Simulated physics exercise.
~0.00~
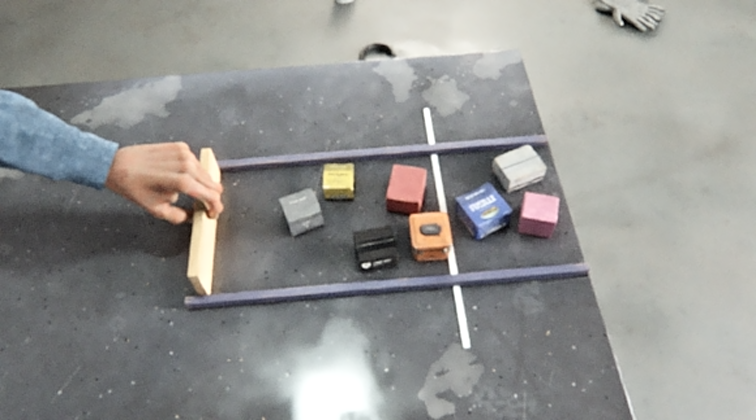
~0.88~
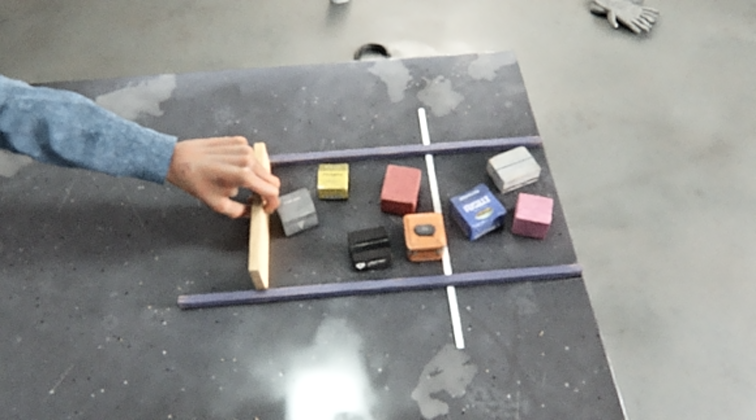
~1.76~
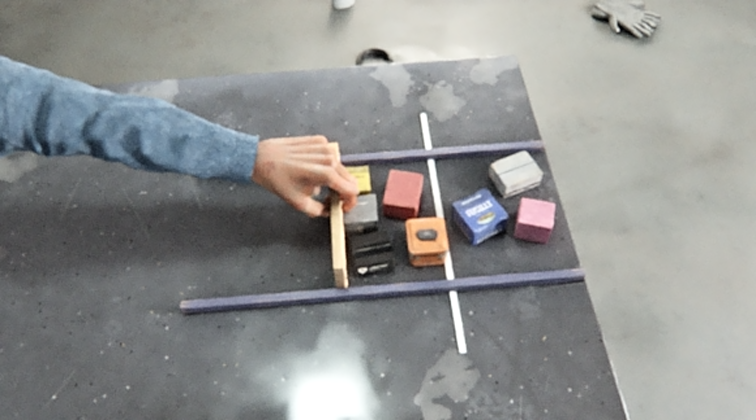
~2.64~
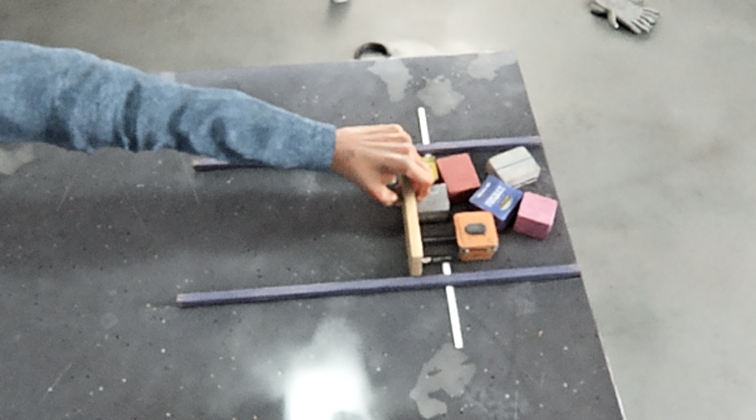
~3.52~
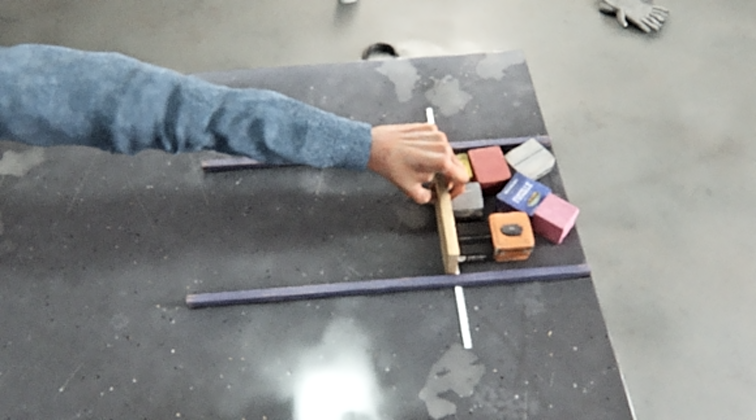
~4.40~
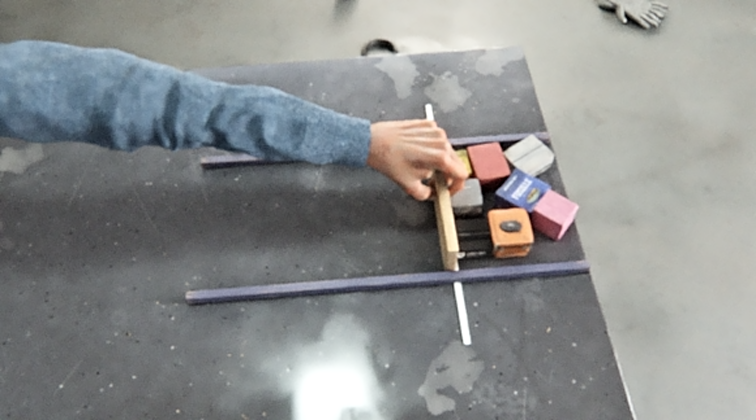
At the start, a hand in a blue sleeve holds a wooden board upright at the left of eight scattered small boxes and blocks on a dark table, between two long rails. The hand slides the board right until it meets the grey box, then carries that along and gathers the yellow and black ones. The push continues, shifting the red block and the orange box and crowding the blue, pink and pale grey pieces together. The board reaches the white tape line and stops there. The packed cluster rests near the table's right edge, and nothing falls off.
